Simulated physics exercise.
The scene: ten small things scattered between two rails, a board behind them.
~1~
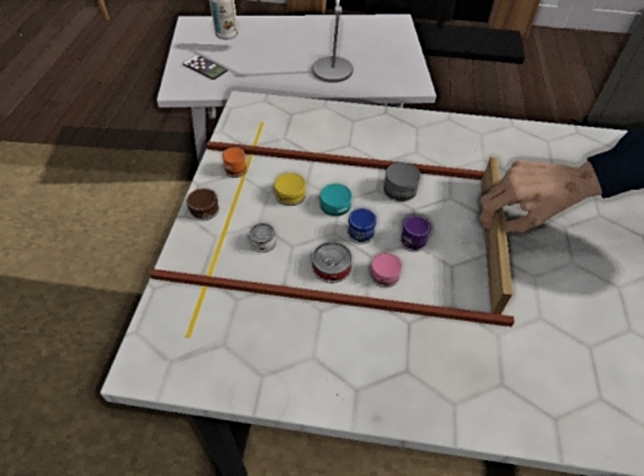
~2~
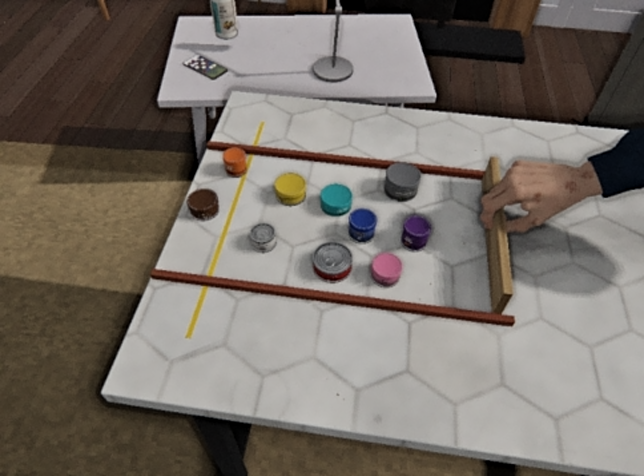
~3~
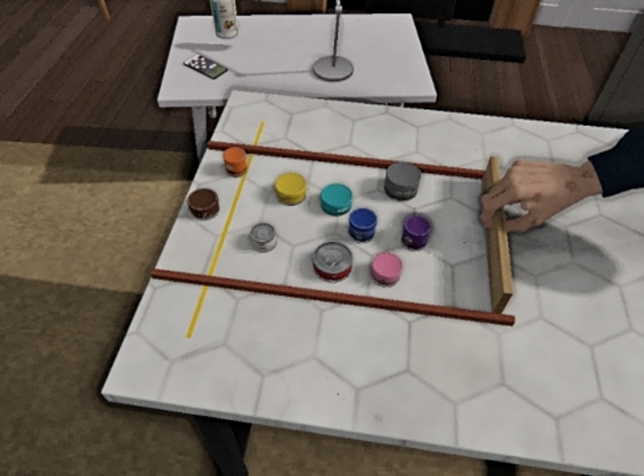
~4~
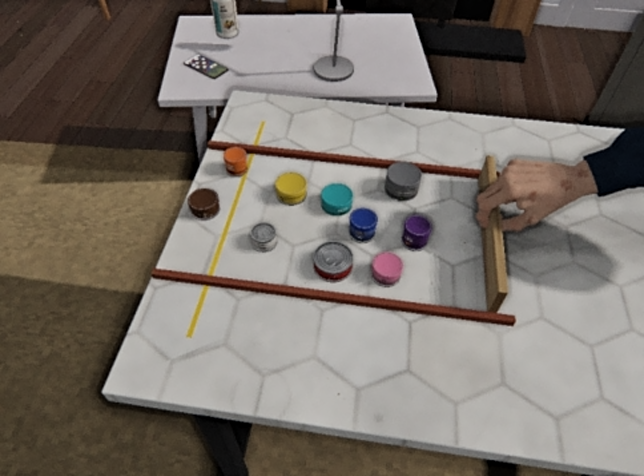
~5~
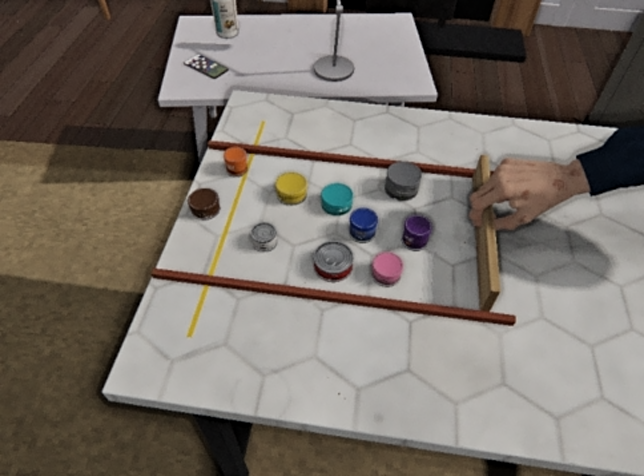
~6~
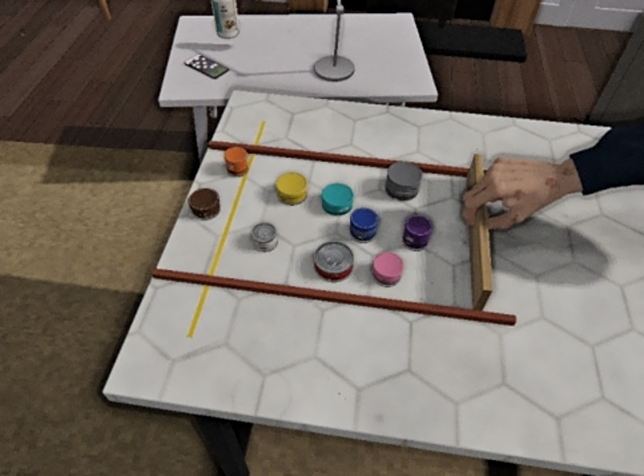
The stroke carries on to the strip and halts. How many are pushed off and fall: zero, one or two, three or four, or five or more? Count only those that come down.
Here the number that fall off is one or two.
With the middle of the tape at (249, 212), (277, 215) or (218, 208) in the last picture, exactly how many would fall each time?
Try by try, 0, 0 and 4.
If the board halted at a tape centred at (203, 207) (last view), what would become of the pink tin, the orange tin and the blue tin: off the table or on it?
The pink tin stays on, the orange tin comes down, the blue tin comes down.
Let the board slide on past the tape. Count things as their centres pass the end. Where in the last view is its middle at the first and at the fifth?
First at (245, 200), next at (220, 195).
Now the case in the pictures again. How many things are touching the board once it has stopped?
4 of them.
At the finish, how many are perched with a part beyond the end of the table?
It comes to 3.
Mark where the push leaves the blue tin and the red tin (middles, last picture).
First (198, 199), then (171, 245).
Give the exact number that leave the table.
It comes to 1.
Early on, none off yet; brown pot at rest near (205, 204); orange tin at rest near (236, 162); white pot at rest near (265, 237).
A while later, none off yet; brown pot at rest near (205, 204); orange tin at rest near (236, 162); white pot travelled about its own width near (249, 227).
Finally, the number that fall off is one or two; lost, brown pot.
